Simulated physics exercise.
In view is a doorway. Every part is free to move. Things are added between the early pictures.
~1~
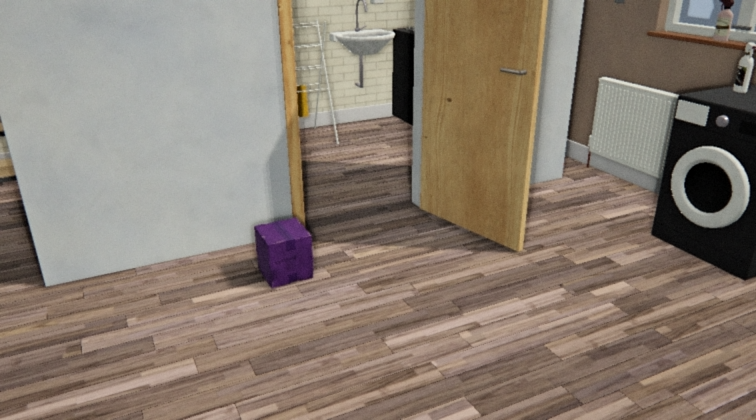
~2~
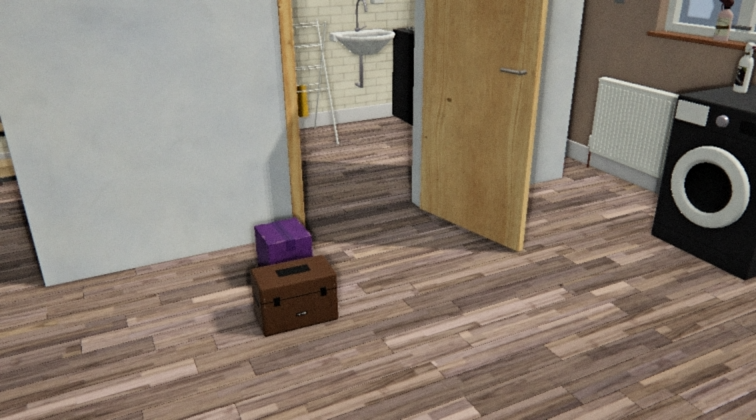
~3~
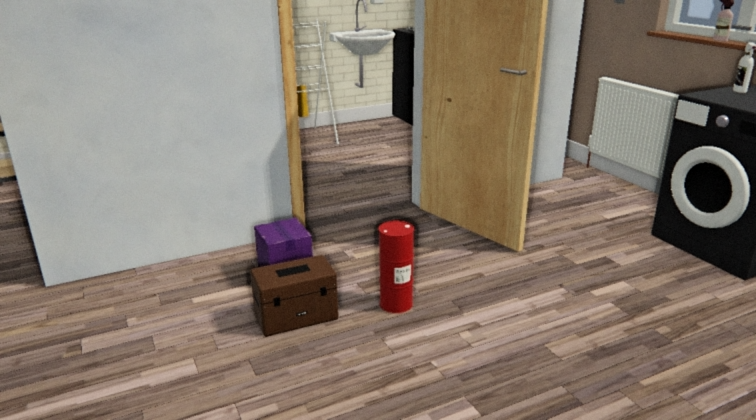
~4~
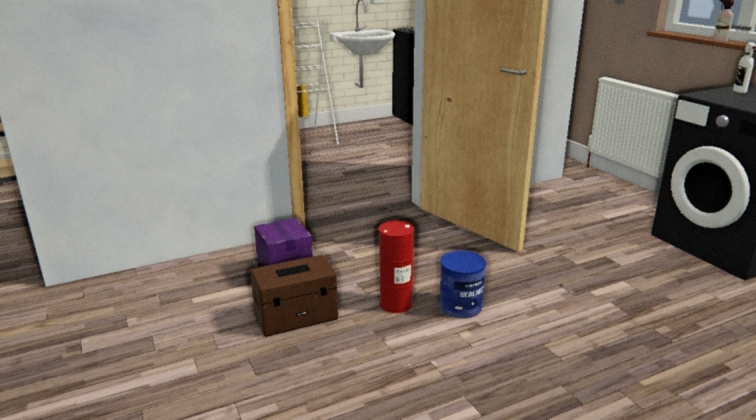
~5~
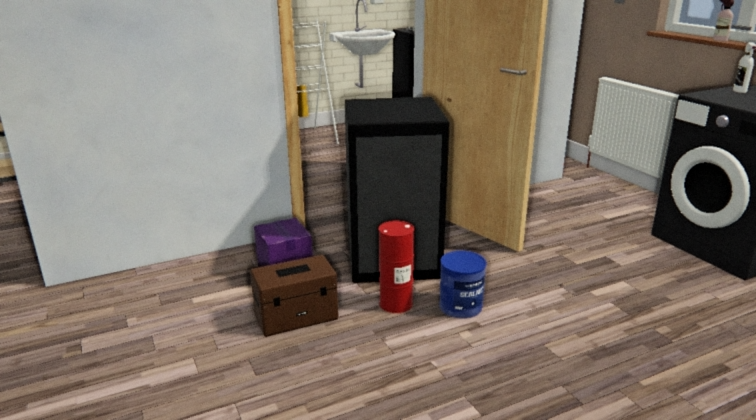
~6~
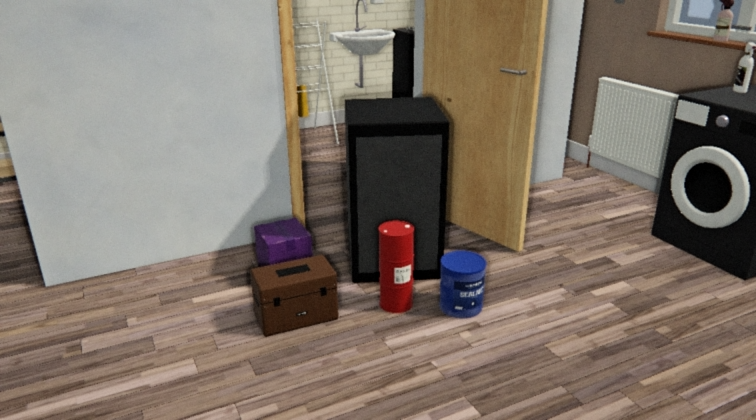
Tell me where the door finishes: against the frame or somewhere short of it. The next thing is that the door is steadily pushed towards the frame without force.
It finishes short of the frame.
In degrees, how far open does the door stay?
Close to 70 degrees, I'd say.
Then, 0.40 s later than the last frame, open by 99°.
Then, 0.70 s later than the last frame, open by 88°.
Then, 0.90 s later than the last frame, open by 79°.
Then, 1.10 s later than the last frame, open by 69°.
When it is over, open by 68°; all 5 as before. End places, in pixels of the last picture, black appliance near (393, 188).
